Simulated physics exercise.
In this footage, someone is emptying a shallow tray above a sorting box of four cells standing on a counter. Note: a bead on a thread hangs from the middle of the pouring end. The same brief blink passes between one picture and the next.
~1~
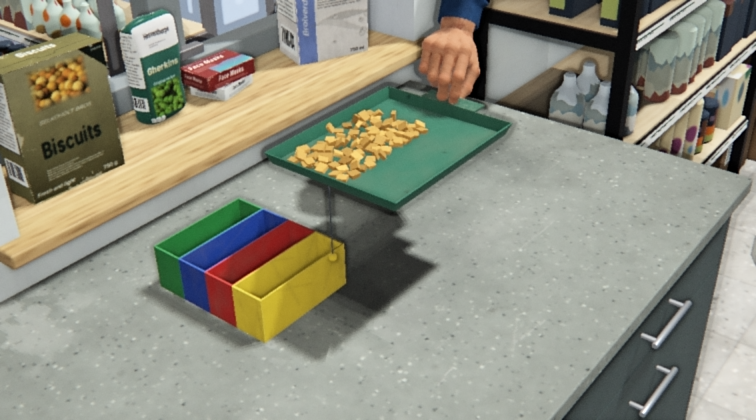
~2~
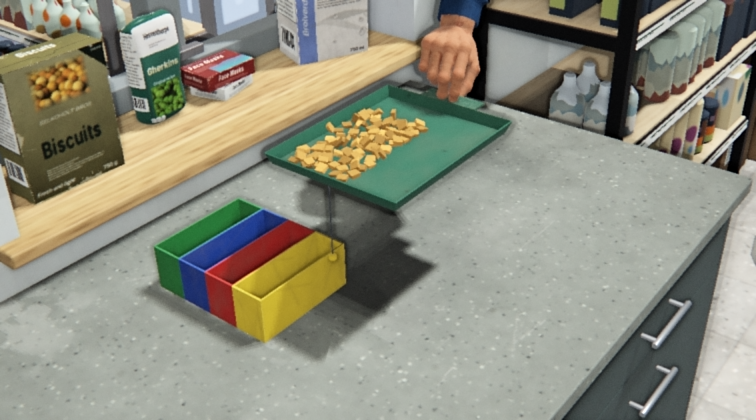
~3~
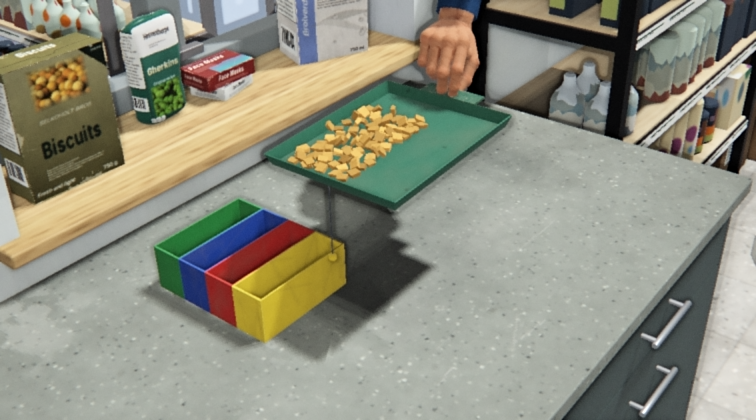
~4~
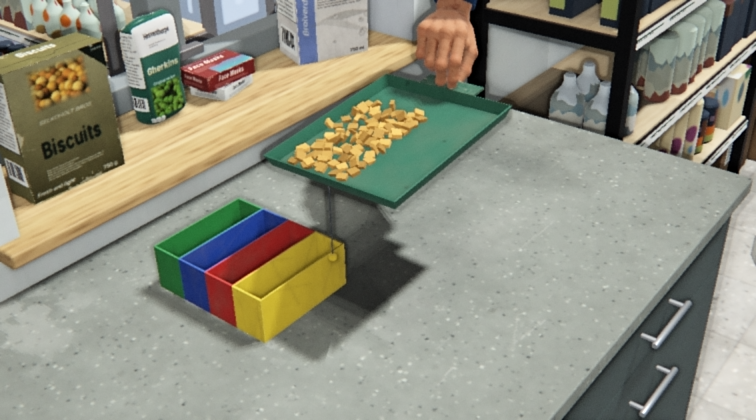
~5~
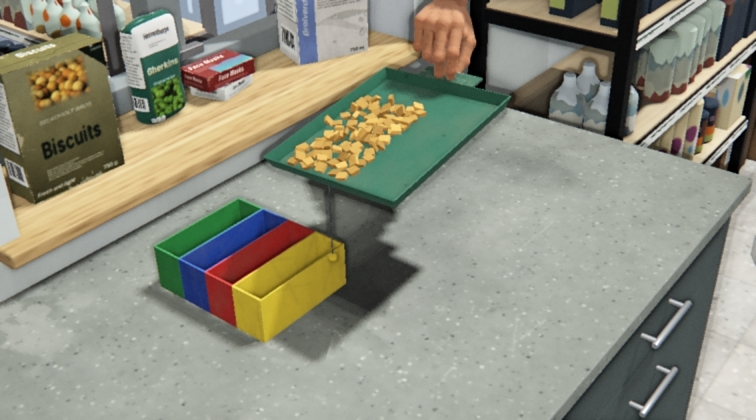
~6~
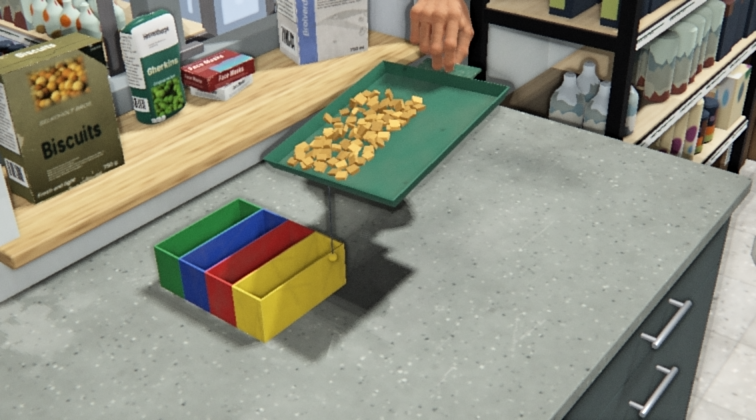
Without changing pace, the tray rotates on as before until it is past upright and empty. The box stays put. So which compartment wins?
The red one wins.
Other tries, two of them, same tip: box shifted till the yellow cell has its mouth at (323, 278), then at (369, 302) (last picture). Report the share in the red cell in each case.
Respectively 30 percent and 0 percent.
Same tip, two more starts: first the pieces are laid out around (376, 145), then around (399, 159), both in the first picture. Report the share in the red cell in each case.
Share in order: Roughly 40 %, 30 %.
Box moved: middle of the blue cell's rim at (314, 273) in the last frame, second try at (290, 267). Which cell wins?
In order: Green, that green cell.
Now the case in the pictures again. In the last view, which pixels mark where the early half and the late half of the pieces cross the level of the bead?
I'd put it at roughly (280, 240), and after that at roughly (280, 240).
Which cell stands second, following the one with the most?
Ranked second: The yellow one.
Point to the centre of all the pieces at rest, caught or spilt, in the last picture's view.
(268, 290).
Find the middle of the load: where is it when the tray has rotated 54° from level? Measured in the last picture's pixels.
Look close to (307, 148) in the last picture.
Soon after the last picture, tray tipped steeply; nearly all on the tray; a stray few falling or outside the box.
A little later, tray tipped right over; about half on the tray; a small part in the red cell; a small part in the yellow cell; a small part in the blue cell; about a quarter falling or outside the box.
Later still, tray tipped past a quarter turn; about half in the red cell; about a third in the yellow cell; a small part in the blue cell; a small part falling or outside the box.
At rest, tray tipped past a quarter turn; about half in the red cell; about a third in the yellow cell; a small part in the blue cell; none in the green cell; a small part outside the box.
